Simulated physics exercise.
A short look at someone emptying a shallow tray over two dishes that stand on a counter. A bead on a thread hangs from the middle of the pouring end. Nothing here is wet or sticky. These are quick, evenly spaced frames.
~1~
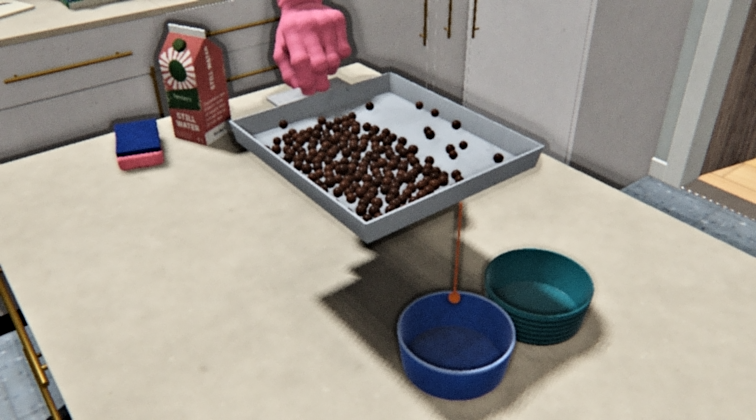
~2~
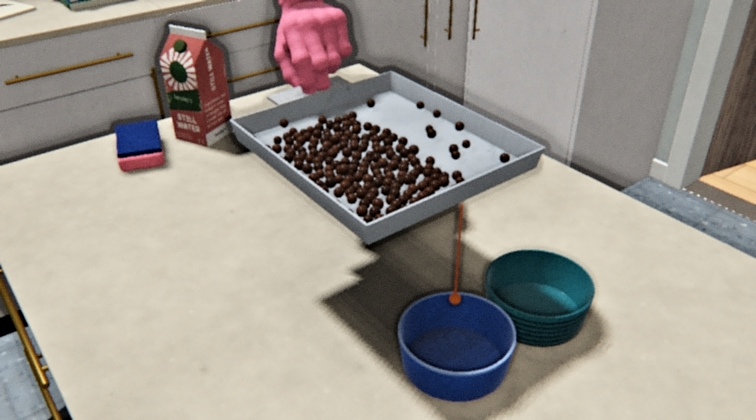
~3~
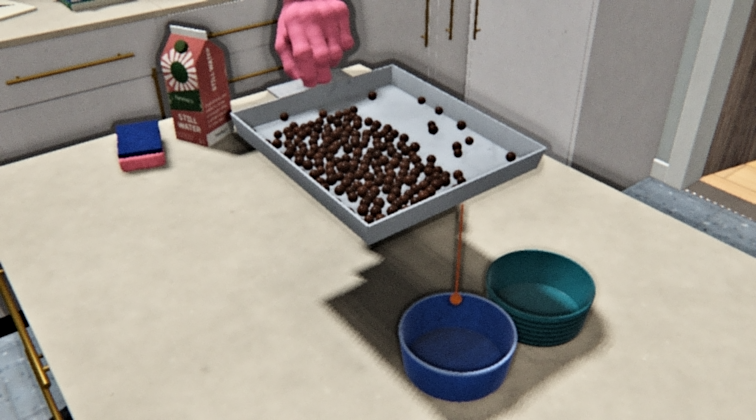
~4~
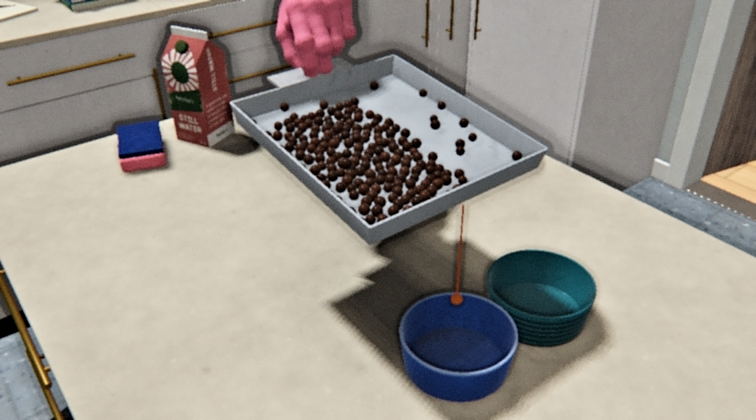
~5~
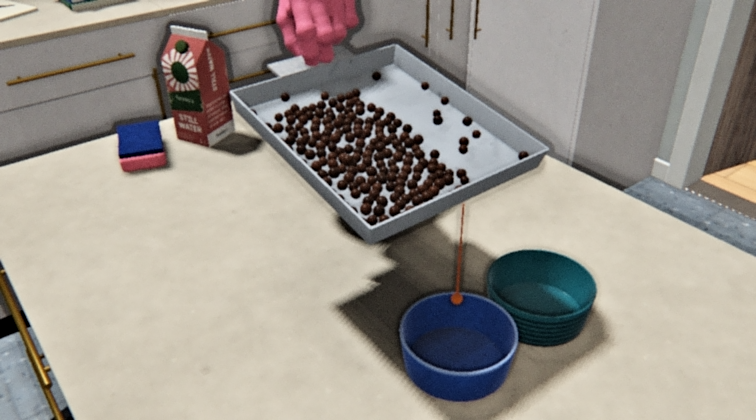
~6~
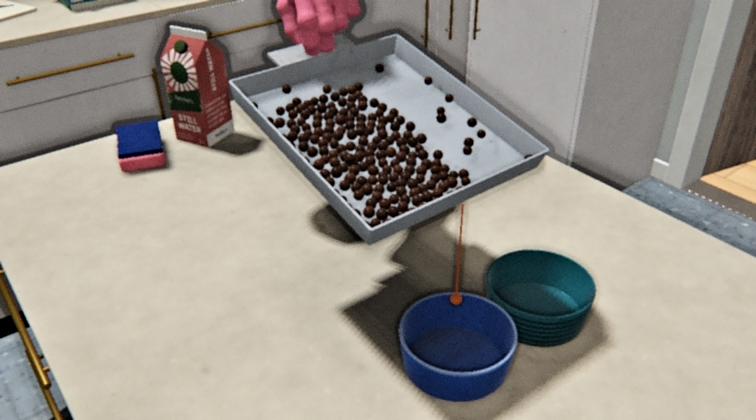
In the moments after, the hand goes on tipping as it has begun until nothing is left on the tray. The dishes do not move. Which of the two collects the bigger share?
The left-hand one ends fuller.
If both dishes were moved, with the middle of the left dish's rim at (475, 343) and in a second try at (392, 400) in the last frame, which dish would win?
The first try: Left. The second: The dish on the right.
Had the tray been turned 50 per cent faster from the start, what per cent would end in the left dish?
It comes to 30 per cent or so.
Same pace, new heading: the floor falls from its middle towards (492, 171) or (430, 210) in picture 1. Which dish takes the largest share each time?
In turn: The right one; the left dish.
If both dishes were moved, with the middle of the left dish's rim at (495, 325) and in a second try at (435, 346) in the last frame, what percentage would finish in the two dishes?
About 50 and 70 per cent.
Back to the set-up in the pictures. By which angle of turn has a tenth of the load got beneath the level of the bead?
Around 75° of tilt.
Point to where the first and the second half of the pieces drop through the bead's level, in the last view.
At about (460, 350), then at (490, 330).
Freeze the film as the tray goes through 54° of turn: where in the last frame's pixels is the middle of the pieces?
Near (422, 161).
Soon, tray tipped steeply; all on the tray.
A while on, tray tipped right over; about a third on the tray; about a quarter in the left dish; a stray few in the right dish; about a quarter outside both; about a quarter in the air.
Towards the end, tray tipped past a quarter turn; about half in the left dish; a small part in the right dish; about half outside both.
Finally, tray tipped past a quarter turn; about half in the left dish; a small part in the right dish; about half outside both.
